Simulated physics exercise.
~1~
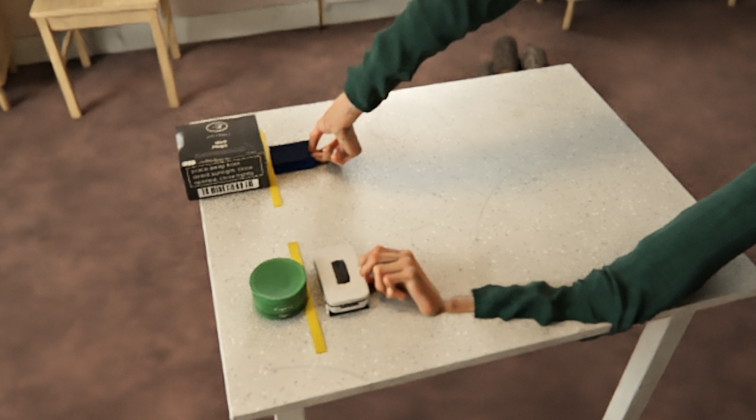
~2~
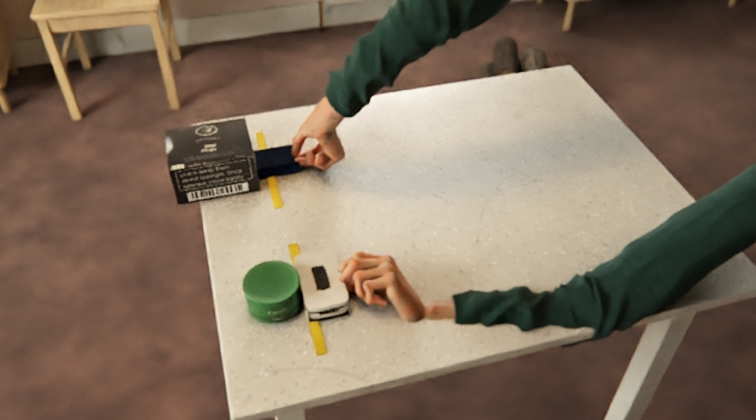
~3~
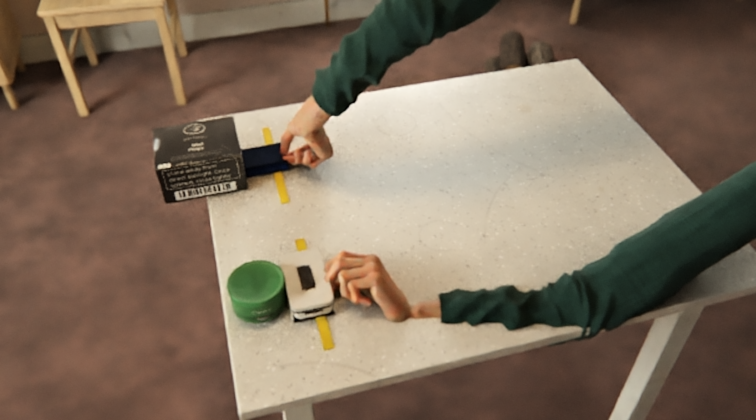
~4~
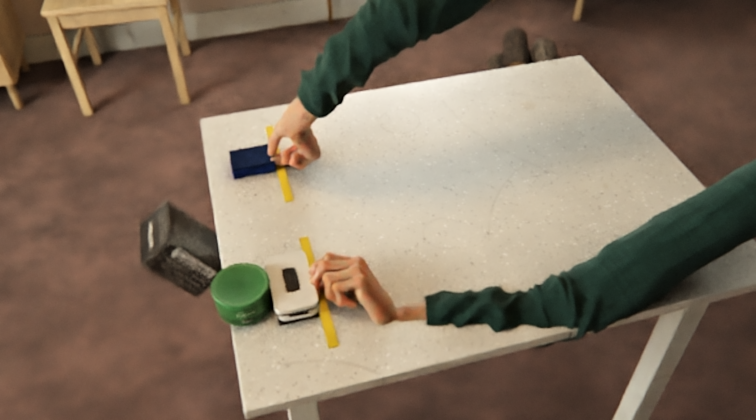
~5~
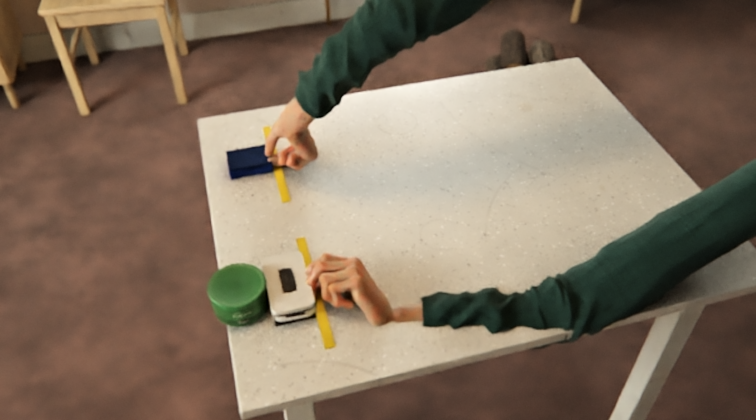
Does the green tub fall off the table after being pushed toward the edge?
No, the green tub stays on the table near the left edge, while the black box is the one that falls off.
A black box pushed left by a hand tips off the table; a green tub stays.
